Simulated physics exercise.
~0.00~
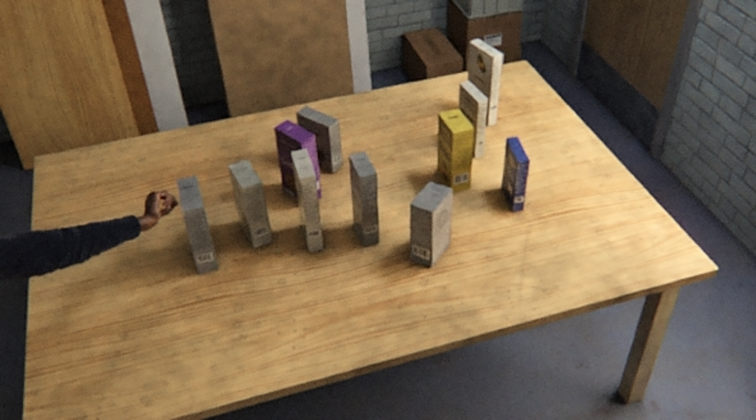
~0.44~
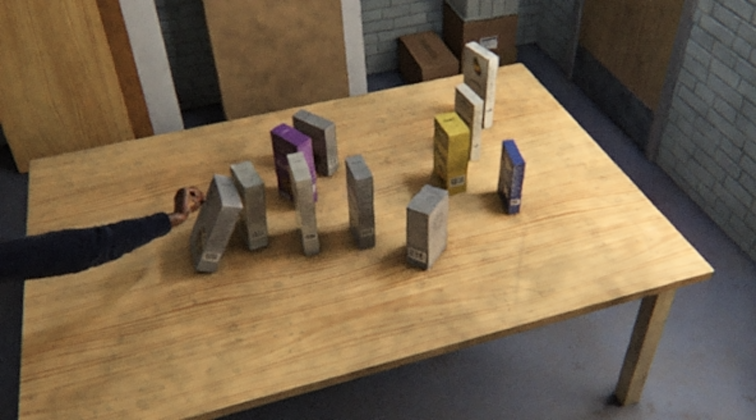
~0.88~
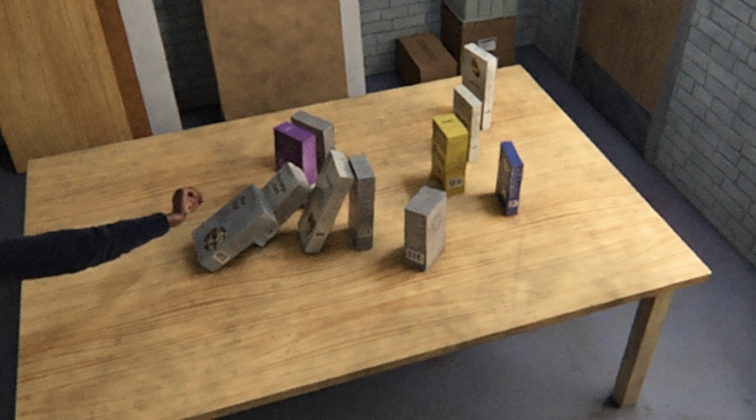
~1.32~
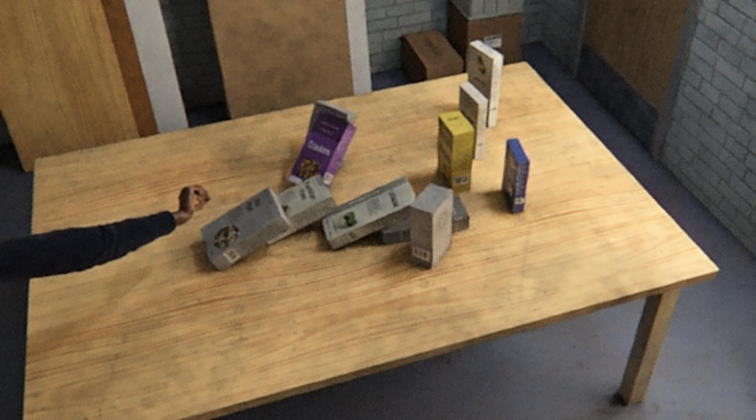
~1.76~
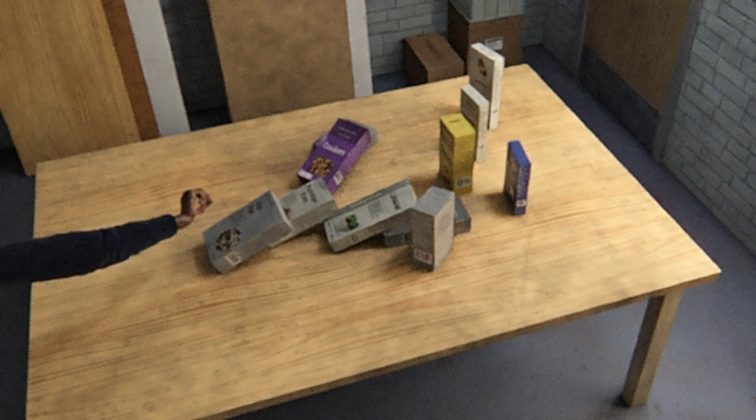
A hand tips a grey box rightward, toppling several others while the yellow box stays standing.
